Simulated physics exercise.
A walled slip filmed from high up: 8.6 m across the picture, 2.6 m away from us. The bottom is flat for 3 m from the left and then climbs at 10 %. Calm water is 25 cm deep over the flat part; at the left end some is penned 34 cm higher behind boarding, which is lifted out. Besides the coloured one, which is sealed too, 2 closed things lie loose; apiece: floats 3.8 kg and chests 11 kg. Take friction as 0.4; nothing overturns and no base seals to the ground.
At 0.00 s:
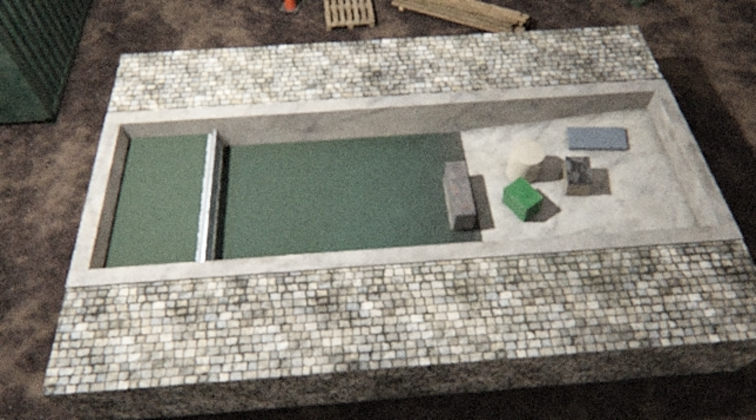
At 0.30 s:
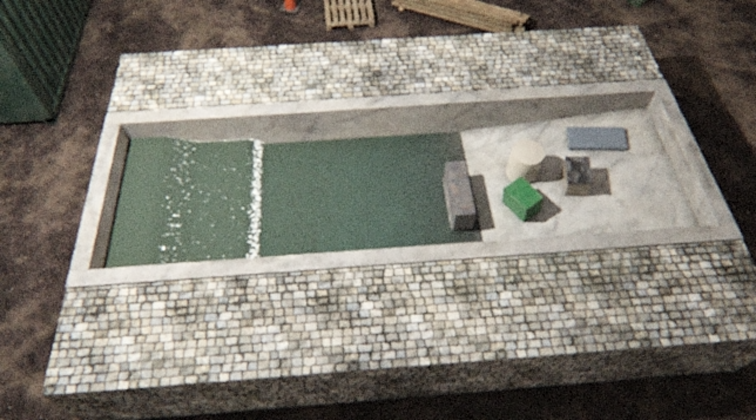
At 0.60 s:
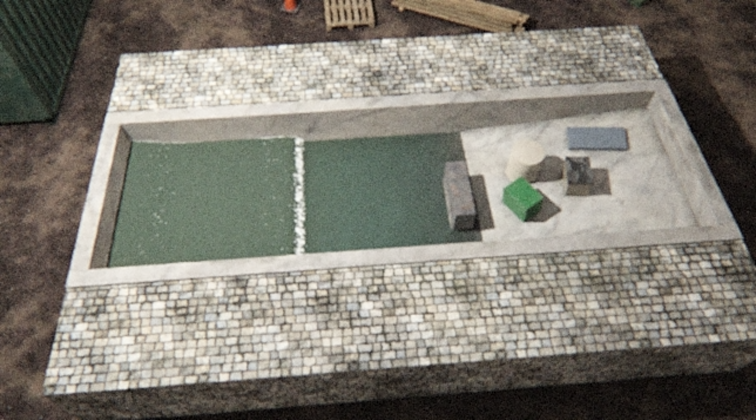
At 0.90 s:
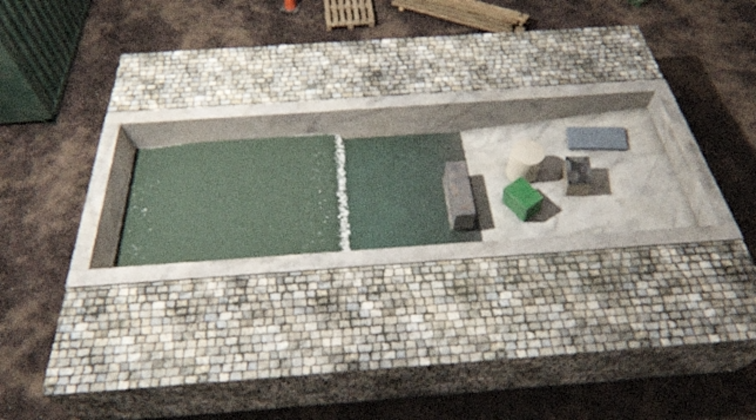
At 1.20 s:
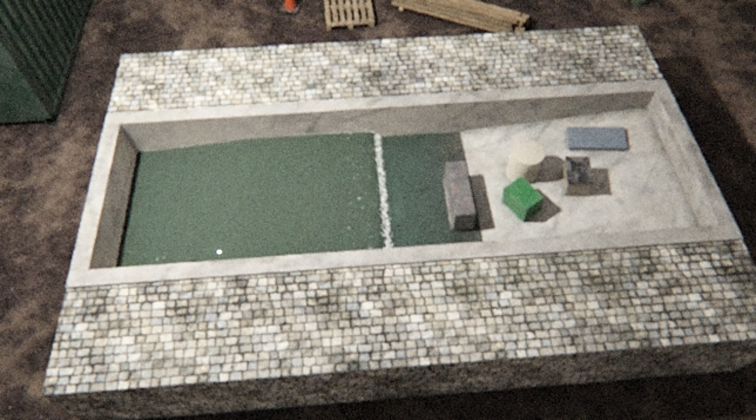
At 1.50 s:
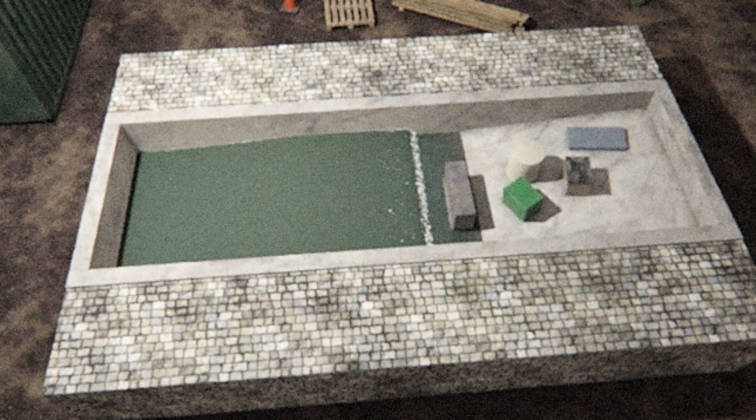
In a stone-paved basin, the white barrier near the left end of the green water disappears, and a line of white foam moves right across the surface toward a grey block, while the green chest and nearby objects stay still.
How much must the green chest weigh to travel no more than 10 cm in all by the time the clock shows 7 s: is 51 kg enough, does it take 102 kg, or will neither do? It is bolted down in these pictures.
Verdict: The lower weight is enough.
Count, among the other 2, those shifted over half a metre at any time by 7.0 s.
I count 1.
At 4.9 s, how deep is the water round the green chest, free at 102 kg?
About 8 cm.
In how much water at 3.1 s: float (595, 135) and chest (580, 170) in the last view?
About 3 and 2 cm.
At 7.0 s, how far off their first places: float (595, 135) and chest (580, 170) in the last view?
In that order: 60 cm, 50 cm.
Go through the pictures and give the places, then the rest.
In the first frame, the green chest at (526, 193), on the bottom; water covers 13.9 m2; 0 of 3 have shifted.
In the second frame, the green chest at (526, 193) rests on the ground; 13.9 m2 under water; 0 of 3 have shifted.
In the third frame, the green chest at (526, 193) rests on the ground; 13.9 m2 under water; 0 of 3 have shifted.
In the fourth frame, the green chest at (526, 193) rests on the ground; 13.9 m2 under water; 0 of 3 have shifted.
In the fifth frame, the green chest at (526, 193) rests on the ground; water covers 13.9 m2; 0 of 3 have shifted.
In the sixth frame, the green chest at (526, 193) rests on the ground; water covers 13.9 m2; 0 of 3 have shifted.
After 2.1 s the green chest would be 0 cm from its start with 51 kg and 0 cm from its start with 102 kg; 0 cm of water round it then.
After 3.1 s the green chest would be 0 cm from its start with 51 kg and 0 cm from its start with 102 kg; 10 cm of water round it then.
After 4.9 s the green chest would be 0 cm from its start with 51 kg and 0 cm from its start with 102 kg; 8 cm of water round it then.
After 7.0 s the green chest would be 2 cm from its start with 51 kg and 0 cm from its start with 102 kg; 7 cm of water round it then.
